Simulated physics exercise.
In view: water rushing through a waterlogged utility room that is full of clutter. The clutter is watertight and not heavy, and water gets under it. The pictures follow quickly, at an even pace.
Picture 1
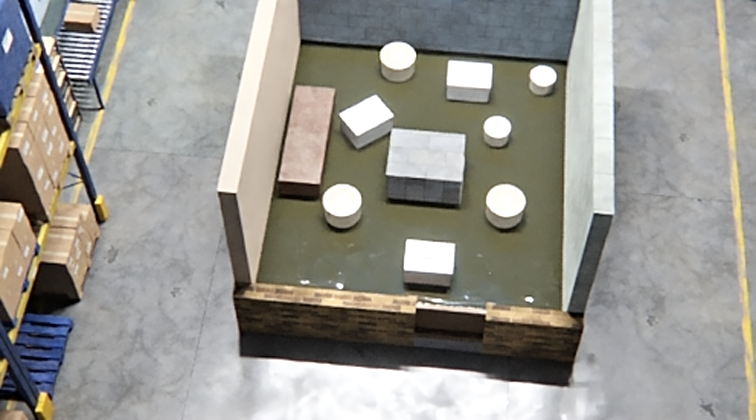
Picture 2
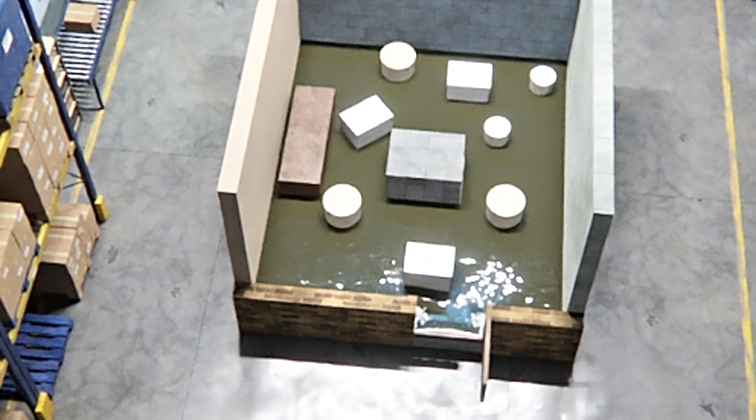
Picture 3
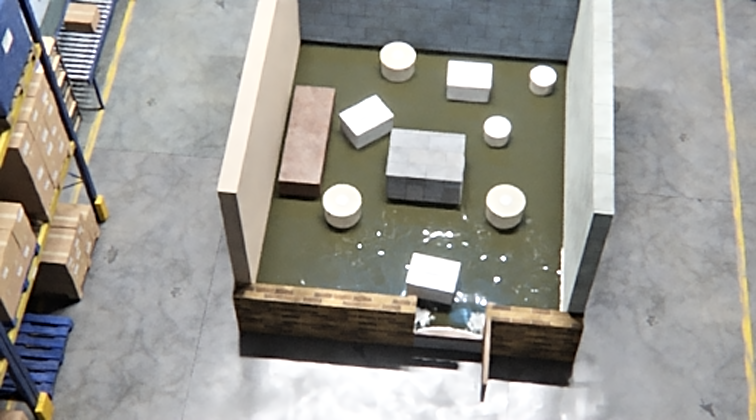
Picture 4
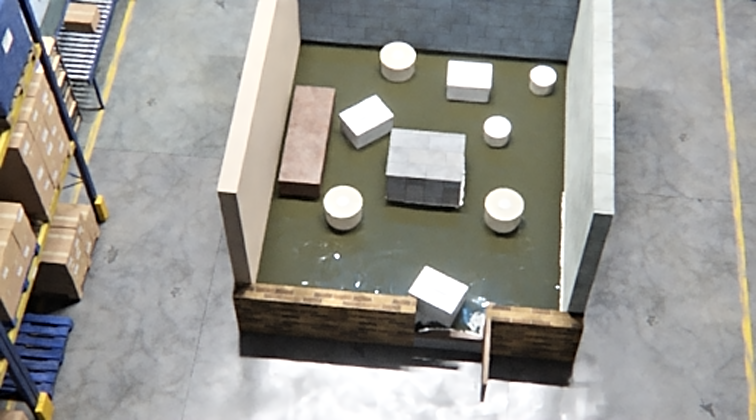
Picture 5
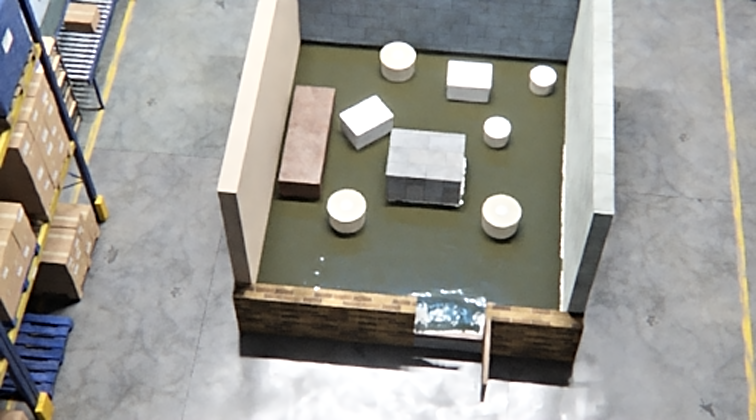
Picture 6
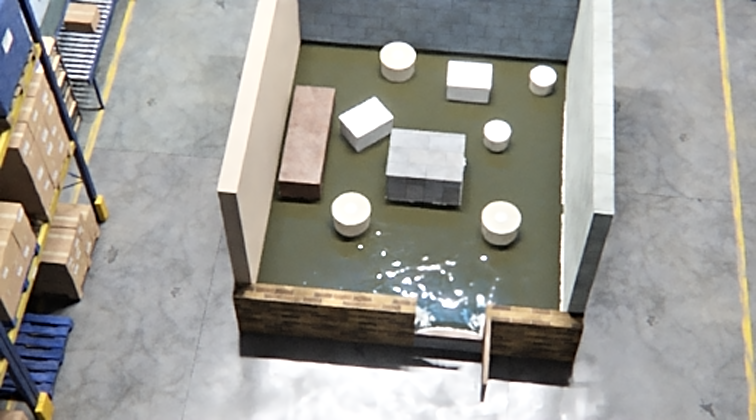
The clip opens on white blocks and round tubs standing in murky water inside a walled enclosure, its low front gate shut. The gate swings open and water churns at the gap; the nearest white block turns, slides to the opening and disappears from view, while the two front tubs drift slightly forward and inward.
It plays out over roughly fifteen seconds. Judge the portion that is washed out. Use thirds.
It is between one and two thirds.
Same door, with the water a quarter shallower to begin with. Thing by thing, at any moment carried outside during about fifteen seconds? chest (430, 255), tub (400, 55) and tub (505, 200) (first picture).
In that order: Carried outside, inside, gone.
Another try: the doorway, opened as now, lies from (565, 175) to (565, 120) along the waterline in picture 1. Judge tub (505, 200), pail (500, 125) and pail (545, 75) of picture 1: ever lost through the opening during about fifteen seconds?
In that order: Carried outside, yes, carried outside.
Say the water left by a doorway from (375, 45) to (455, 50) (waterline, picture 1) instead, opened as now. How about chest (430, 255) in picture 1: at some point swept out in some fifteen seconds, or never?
My call: Left behind.
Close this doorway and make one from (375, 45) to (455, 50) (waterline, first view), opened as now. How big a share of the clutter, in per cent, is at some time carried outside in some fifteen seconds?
I make it 90 per cent.
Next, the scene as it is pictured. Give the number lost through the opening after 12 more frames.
2 of them.
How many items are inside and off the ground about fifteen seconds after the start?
4 of them.
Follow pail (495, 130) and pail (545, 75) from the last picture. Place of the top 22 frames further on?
Around (485, 247) and (546, 114).
A moment on, 1 of 8 are out; 7 afloat.
Next, 2 of 8 are out; 6 afloat.
Later, 3 of 8 are out; 5 afloat.
In the end, 4 of 8 are out; 4 afloat.
